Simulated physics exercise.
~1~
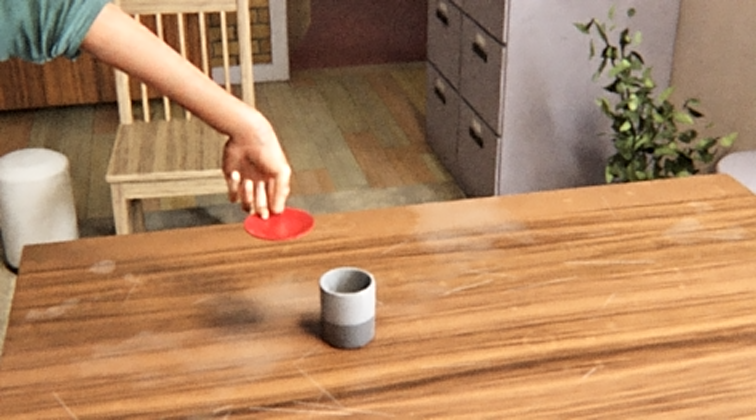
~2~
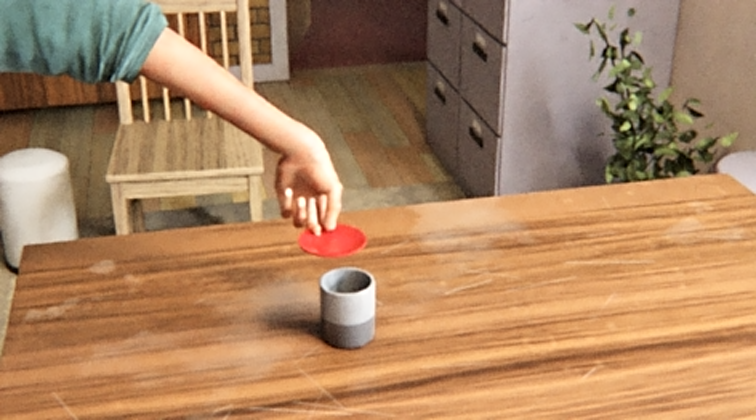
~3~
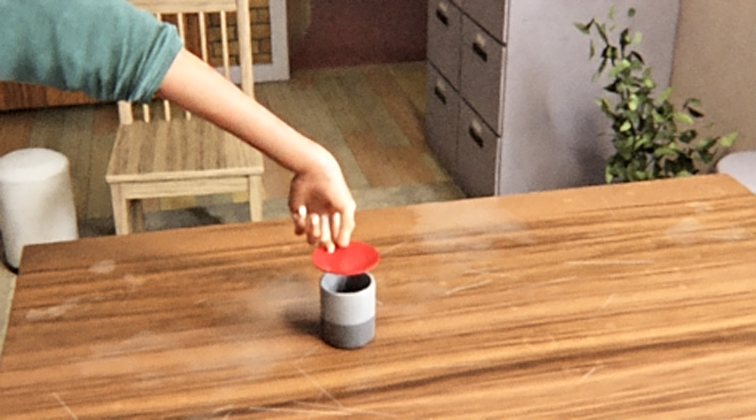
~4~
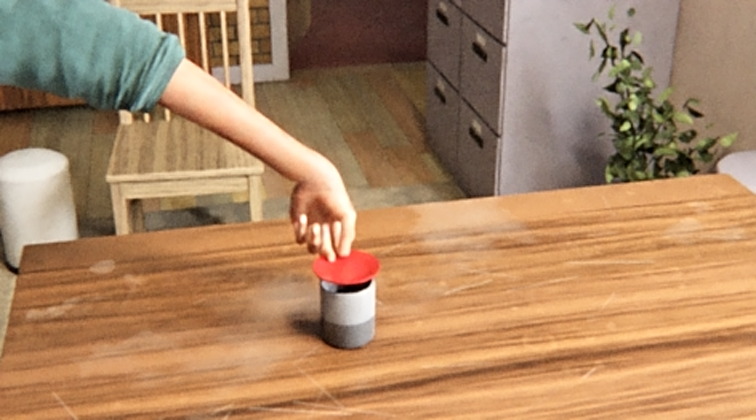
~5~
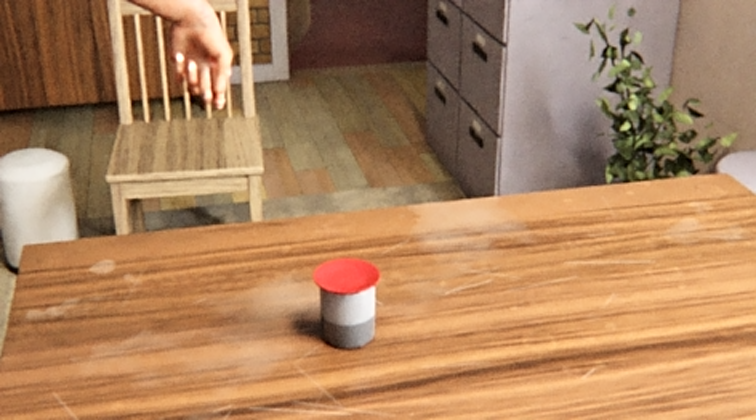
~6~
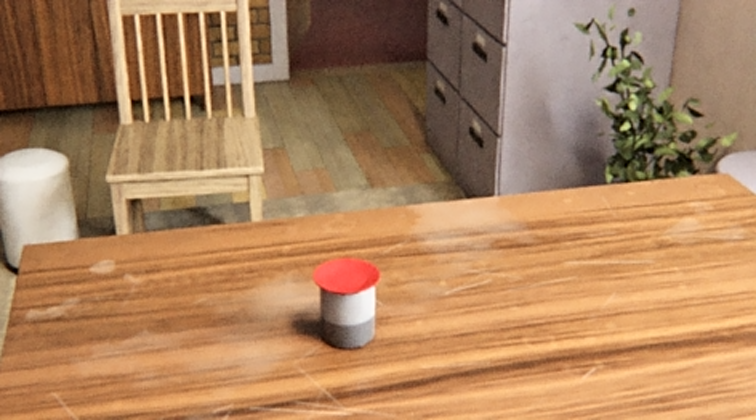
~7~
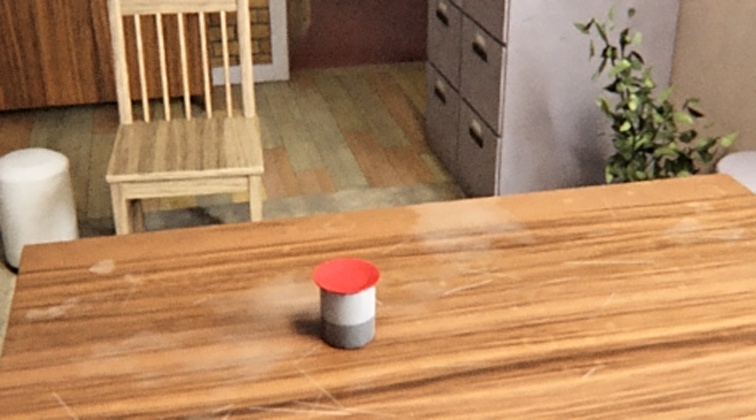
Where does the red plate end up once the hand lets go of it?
The red plate stays on the rim of the grey cup, covering the opening like a lid.
